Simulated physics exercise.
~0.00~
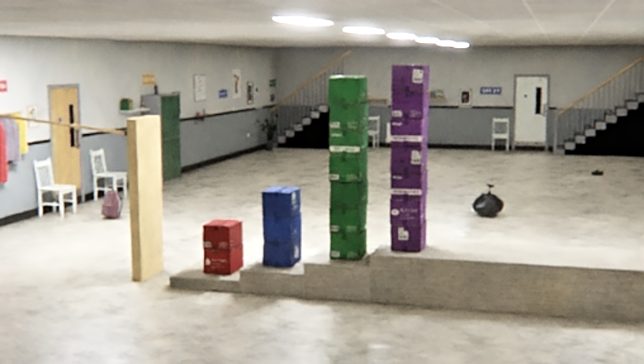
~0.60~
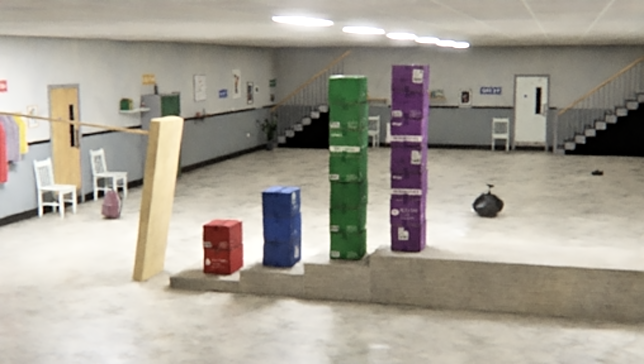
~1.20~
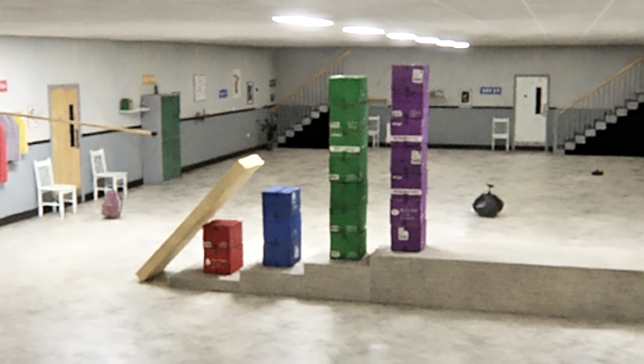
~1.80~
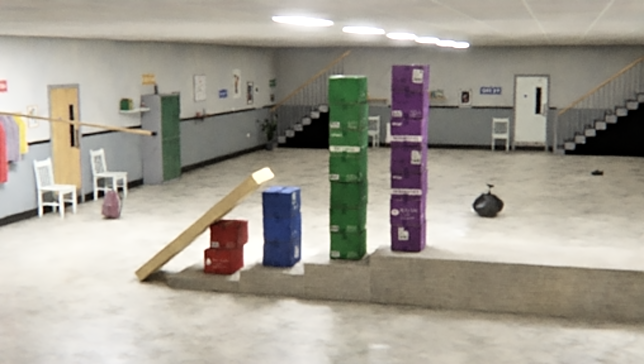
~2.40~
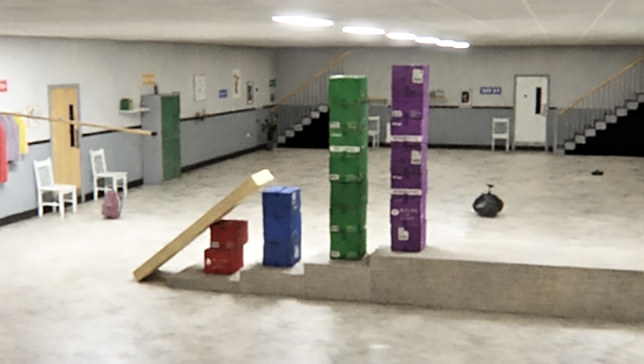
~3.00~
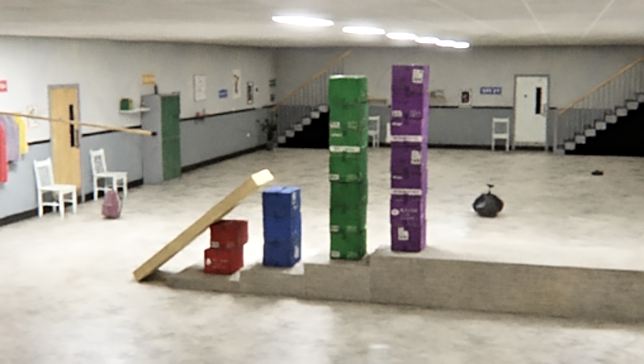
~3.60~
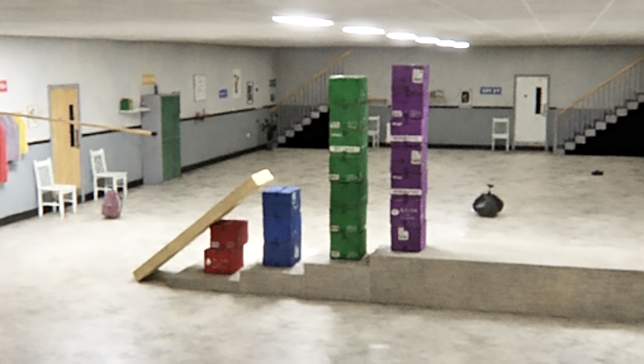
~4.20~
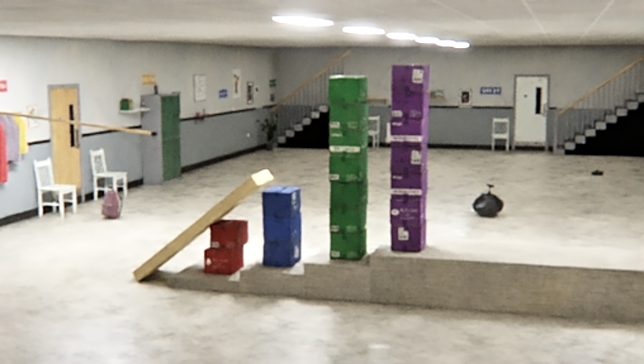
A wooden board tips right onto the red cartons and rests there, every pile still standing.
